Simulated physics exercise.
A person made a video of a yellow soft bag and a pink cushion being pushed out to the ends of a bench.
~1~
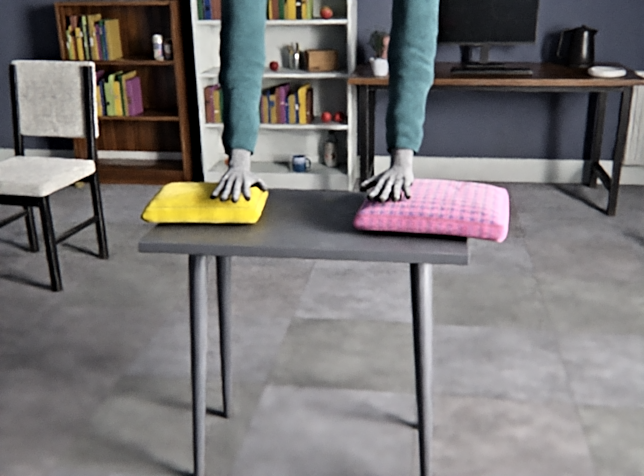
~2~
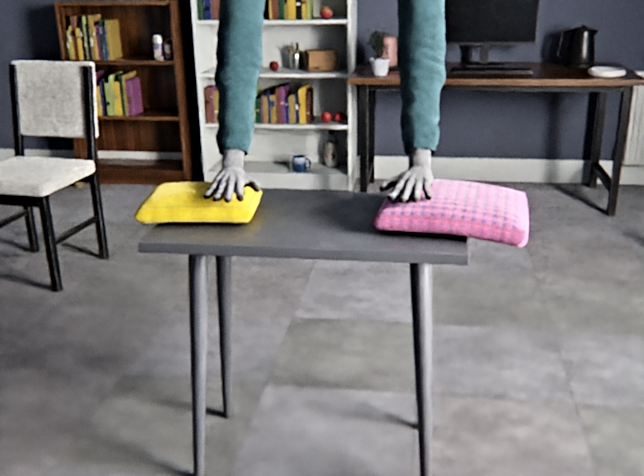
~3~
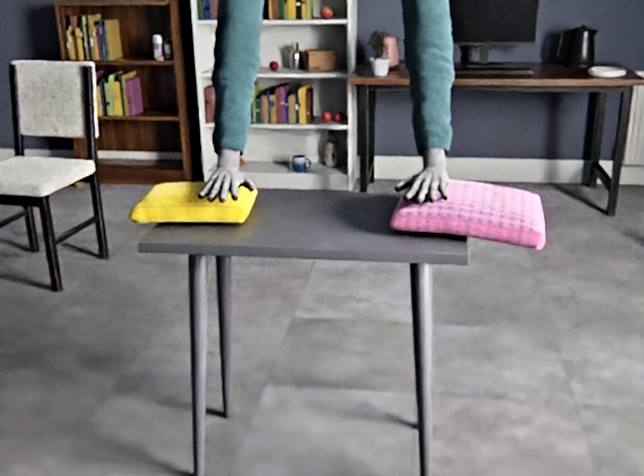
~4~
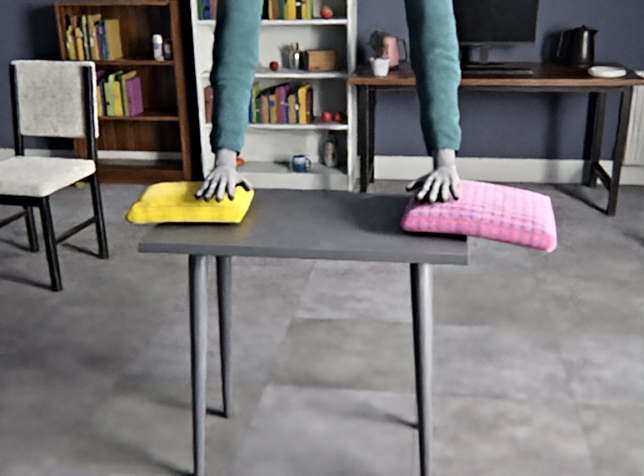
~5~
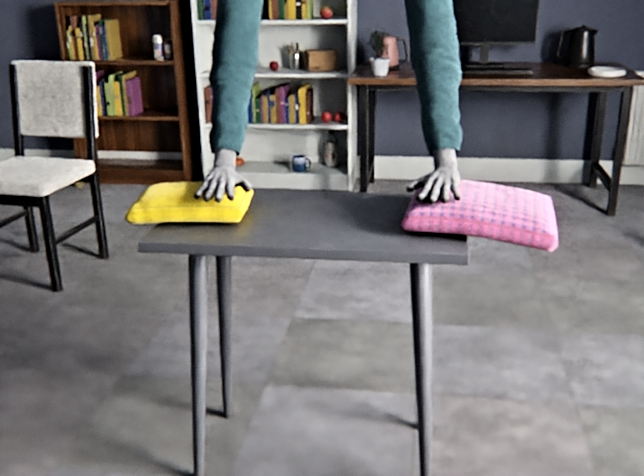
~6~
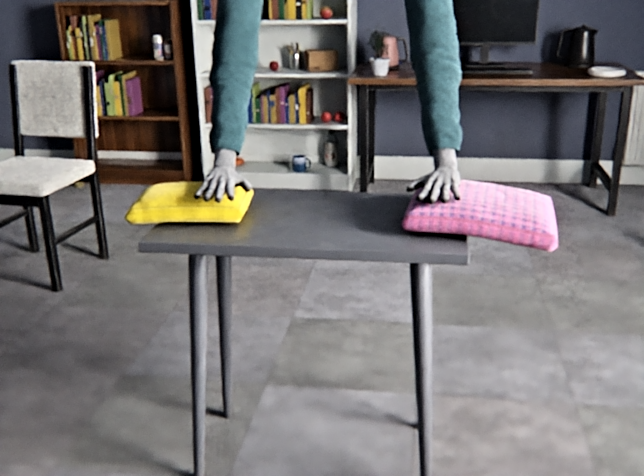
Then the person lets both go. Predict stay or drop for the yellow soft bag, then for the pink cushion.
In the end the yellow soft bag is still on it; the pink cushion is no longer on it.
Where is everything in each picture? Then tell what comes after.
Soft bag tip (150, 210); cushion tip (502, 224), in the first frame.
Soft bag tip (144, 210); cushion tip (523, 229), in the second frame.
Soft bag tip (138, 210); cushion tip (539, 232), in the third frame.
Soft bag tip (135, 211); cushion tip (551, 234), in the fourth frame.
Soft bag tip (135, 211); cushion tip (552, 233), in the fifth frame.
Soft bag tip (135, 211), about a third past the edge; cushion tip (552, 233), well over half past the edge, in the sixth frame.
Then, 0.42 s later than the last view, soft bag at rest; cushion falling near (491, 292).
Then, 0.78 s later than the last view, soft bag at rest; cushion on the floor near (495, 416).
Finally, soft bag at rest; cushion on the floor near (506, 457). The yellow soft bag stays up there and the pink cushion tips over and falls.
